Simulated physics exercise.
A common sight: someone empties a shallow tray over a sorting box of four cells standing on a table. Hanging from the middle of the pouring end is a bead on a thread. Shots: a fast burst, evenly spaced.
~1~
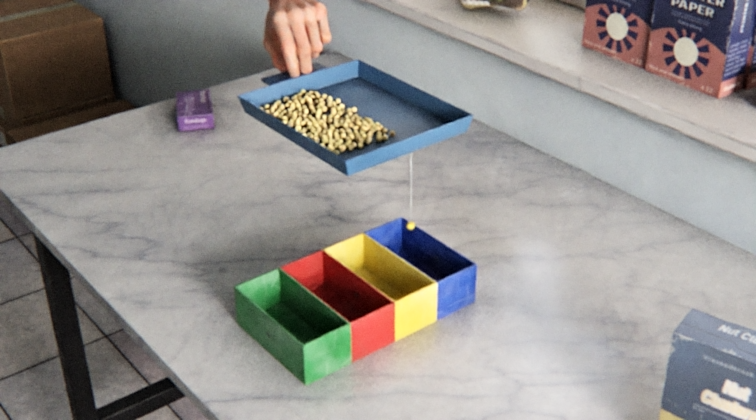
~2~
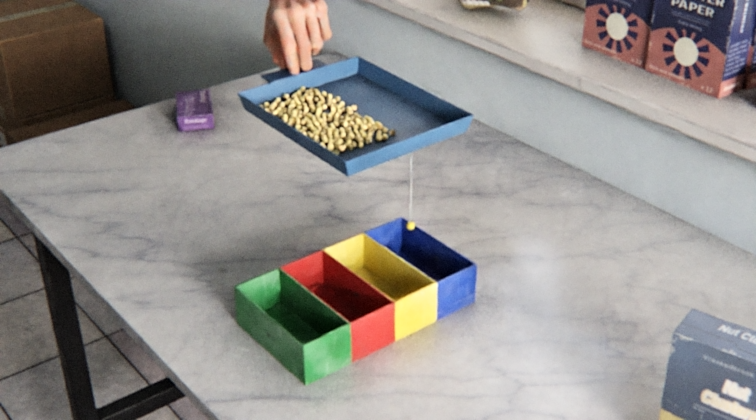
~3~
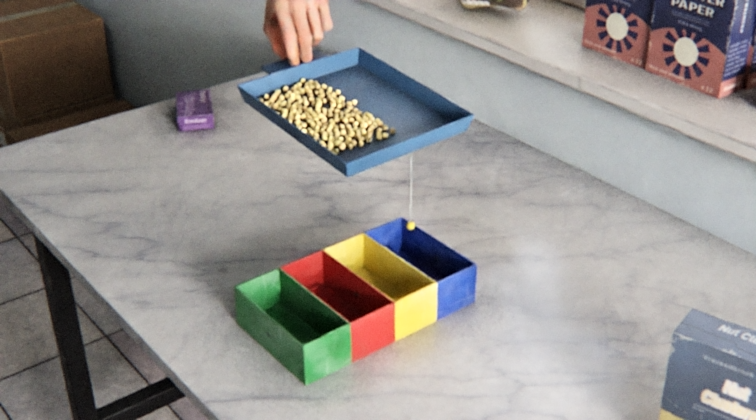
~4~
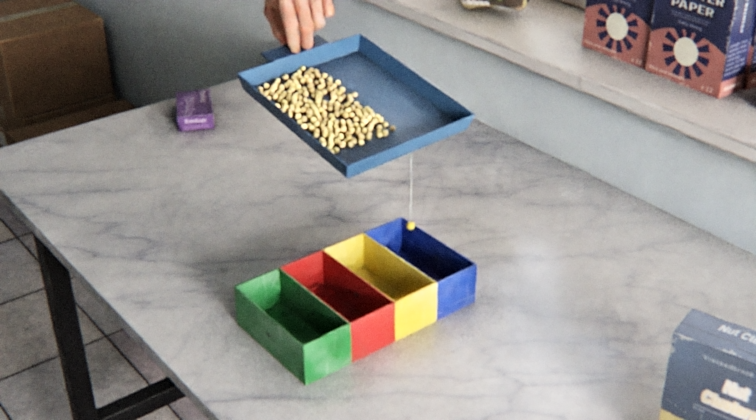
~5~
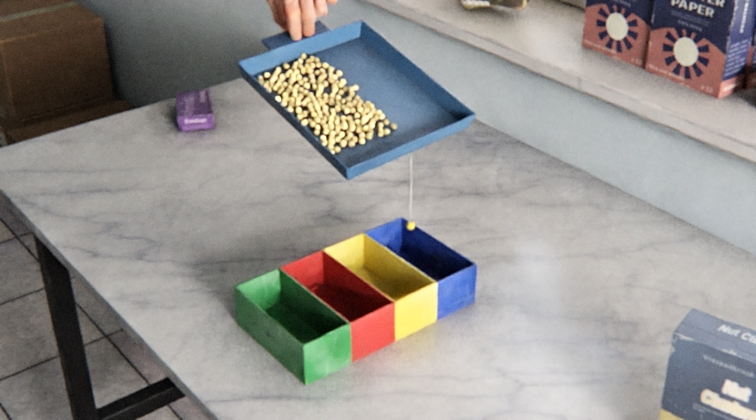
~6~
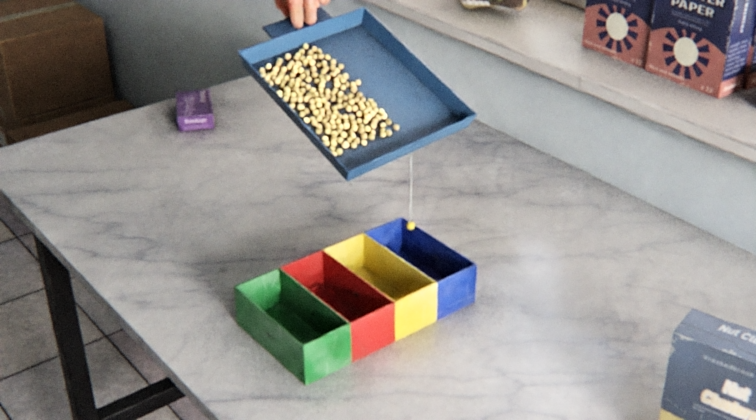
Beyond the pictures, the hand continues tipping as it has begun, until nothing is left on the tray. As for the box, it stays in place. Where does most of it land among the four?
Most of it lands in the yellow cell.
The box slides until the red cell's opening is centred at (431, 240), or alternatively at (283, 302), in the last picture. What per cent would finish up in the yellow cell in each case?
Close to 0 in a hundred first, close to 10 in a hundred second.
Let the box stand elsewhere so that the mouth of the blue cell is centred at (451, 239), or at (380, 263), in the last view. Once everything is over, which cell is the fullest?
For the first spot the answer is the red one, and for the second spot it is that blue cell.
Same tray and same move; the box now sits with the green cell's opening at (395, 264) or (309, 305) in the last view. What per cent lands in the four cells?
Roughly 60 % and then 100 %.
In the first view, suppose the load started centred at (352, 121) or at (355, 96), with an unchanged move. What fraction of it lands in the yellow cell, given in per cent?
The first gives 60 %, the second 50 %.
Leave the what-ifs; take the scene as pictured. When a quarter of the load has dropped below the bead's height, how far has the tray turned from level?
Around 100° at that moment.
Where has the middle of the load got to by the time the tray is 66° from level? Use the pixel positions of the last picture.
I'd put it at about (372, 157).
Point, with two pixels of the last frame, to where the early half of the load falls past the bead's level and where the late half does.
(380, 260) for the early half, (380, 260) for the late half.
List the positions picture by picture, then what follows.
Corners of the pouring end (347, 158) and (467, 115), level; middle of the load (321, 123), soya beans; bead on its thread (411, 226); green cell (327, 350); red cell (373, 328); yellow cell (416, 308); blue cell (456, 288), in the first picture.
Corners of the pouring end (347, 158) and (467, 114), level; middle of the load (321, 122), in the second picture.
Corners of the pouring end (348, 160) and (468, 114), tipped barely, lowest at the left corner; middle of the load (321, 117), in the third picture.
Corners of the pouring end (348, 162) and (469, 114), tipped a little, lowest at the left corner; middle of the load (321, 110), in the fourth picture.
Corners of the pouring end (349, 165) and (470, 113), tipped clearly, lowest at the left corner; middle of the load (322, 104), in the fifth picture.
Corners of the pouring end (350, 167) and (471, 113), tipped clearly, lowest at the left corner; middle of the load (324, 101), roughly half on the move; green cell (327, 350); red cell (373, 328); yellow cell (416, 308); blue cell (456, 288), in the sixth picture.
Just after the last frame, tray tipped steeply; almost all on the tray; just a few in the red cell; just a few in the yellow cell; about a tenth falling or outside the box.
A moment on, tray tipped past a quarter turn; roughly a quarter on the tray; roughly a third in the yellow cell; about a tenth in the red cell; about a tenth in the blue cell; roughly a quarter falling or outside the box.
Further on, tray tipped past a quarter turn; roughly two thirds in the yellow cell; roughly a quarter in the red cell; about a tenth in the blue cell.
When it is over, tray tipped past a quarter turn; roughly two thirds in the yellow cell; roughly a quarter in the red cell; about a tenth in the blue cell; not one in the green cell.
